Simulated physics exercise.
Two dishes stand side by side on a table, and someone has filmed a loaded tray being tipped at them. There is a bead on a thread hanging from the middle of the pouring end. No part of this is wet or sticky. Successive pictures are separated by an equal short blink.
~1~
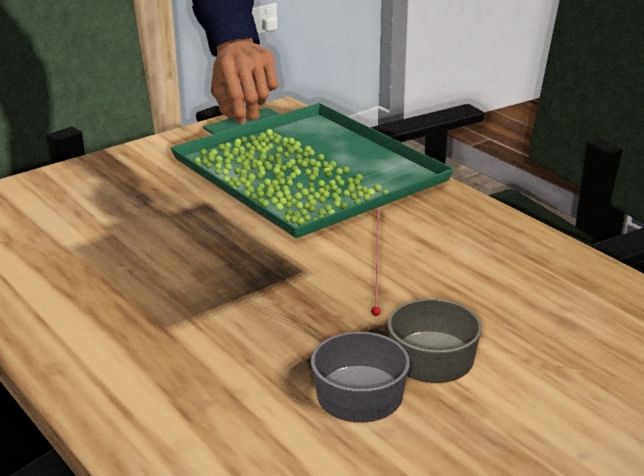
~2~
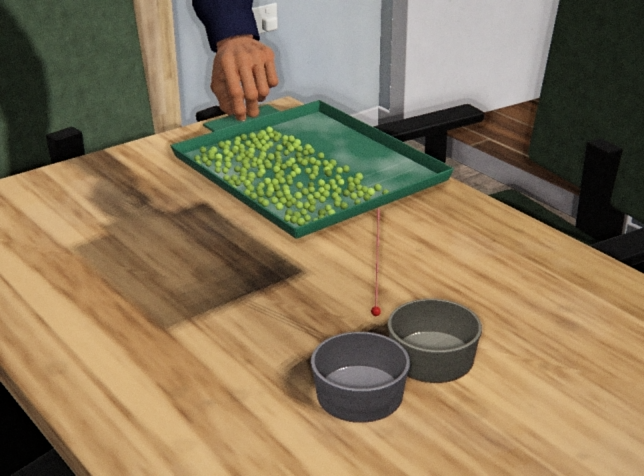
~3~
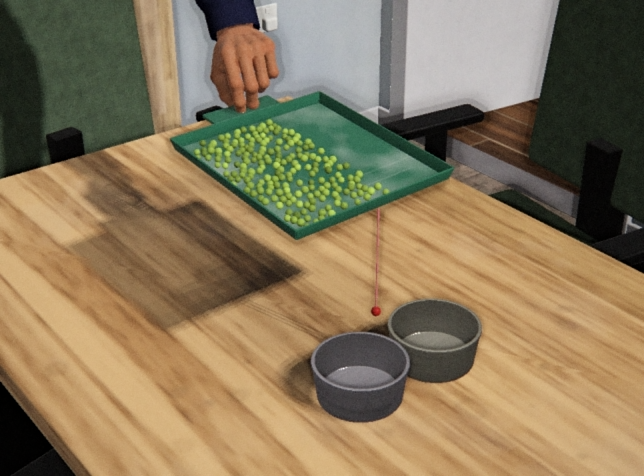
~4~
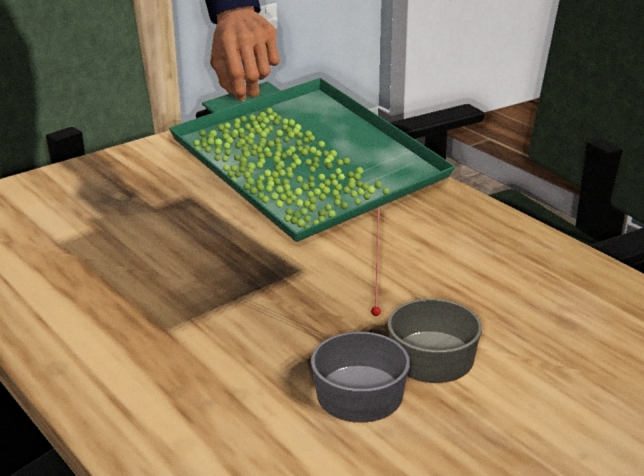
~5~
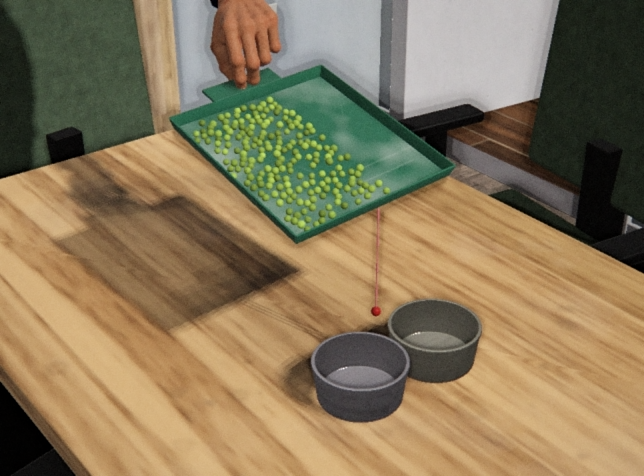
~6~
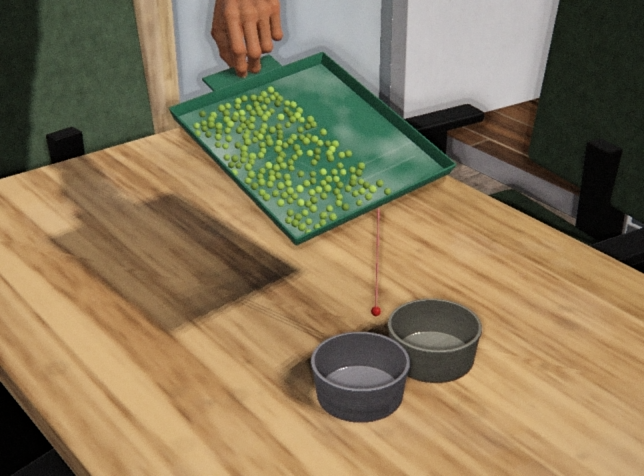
To begin with, a hand holds a green tray of small green peas nearly level above two grey dishes on a wooden table. The hand then gradually raises the back of the tray, tilting it toward its left front corner, while the peas shift only slightly and the dishes stay still.
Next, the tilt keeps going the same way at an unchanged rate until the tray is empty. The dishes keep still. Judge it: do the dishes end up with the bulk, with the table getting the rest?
Most of the load lands in the dishes.
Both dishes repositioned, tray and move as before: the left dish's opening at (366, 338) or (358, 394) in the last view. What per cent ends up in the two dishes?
Roughly 40 per cent, and 30 per cent.
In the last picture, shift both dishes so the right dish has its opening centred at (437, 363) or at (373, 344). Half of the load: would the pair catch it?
Taking them in turn, it's short of half and then beyond half.
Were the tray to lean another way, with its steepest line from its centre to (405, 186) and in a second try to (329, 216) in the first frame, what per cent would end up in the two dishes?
Shares: About 40 in a hundred, then about 30 in a hundred.
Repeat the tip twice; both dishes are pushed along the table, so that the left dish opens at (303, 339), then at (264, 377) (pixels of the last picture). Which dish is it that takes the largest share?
Trial one goes to the left of the two, trial two to the right of the two.
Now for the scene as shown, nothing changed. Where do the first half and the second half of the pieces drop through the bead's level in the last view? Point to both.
I'd say close to (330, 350) at first and close to (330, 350) later on.
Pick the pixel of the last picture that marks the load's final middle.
About pixel (348, 396).
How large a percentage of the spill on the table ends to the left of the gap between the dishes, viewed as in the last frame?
Left share: Close to 90 %.
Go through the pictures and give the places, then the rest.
The first picture shows corners of the pouring end at (296, 225) and (449, 169), level; middle of the load at (276, 171), dried peas; left dish at (391, 398); right dish at (465, 359); bead on its thread at (376, 311).
The second picture shows corners of the pouring end at (296, 226) and (449, 168), level; middle of the load at (276, 170).
The third picture shows corners of the pouring end at (297, 228) and (449, 167), tipped barely, lowest at the left corner; middle of the load at (276, 166).
The fourth picture shows corners of the pouring end at (297, 230) and (450, 166), tipped a little, lowest at the left corner; middle of the load at (276, 160).
The fifth picture shows corners of the pouring end at (297, 233) and (450, 165), tipped a little, lowest at the left corner; middle of the load at (277, 154).
The sixth picture shows corners of the pouring end at (297, 235) and (451, 164), tipped clearly, lowest at the left corner; middle of the load at (278, 149); left dish at (391, 398); right dish at (465, 359).
Soon, tray tipped steeply; nearly all on the tray; a stray few in the left dish; a stray few outside both; a small part in the air.
A while on, tray tipped past a quarter turn; a small part on the tray; about a third in the left dish; a stray few in the right dish; about a quarter outside both; about a quarter in the air.
Towards the end, tray tipped past a quarter turn; about two thirds in the left dish; a stray few in the right dish; about a third outside both.
Finally, tray tipped past a quarter turn; about two thirds in the left dish; a stray few in the right dish; about a third outside both.
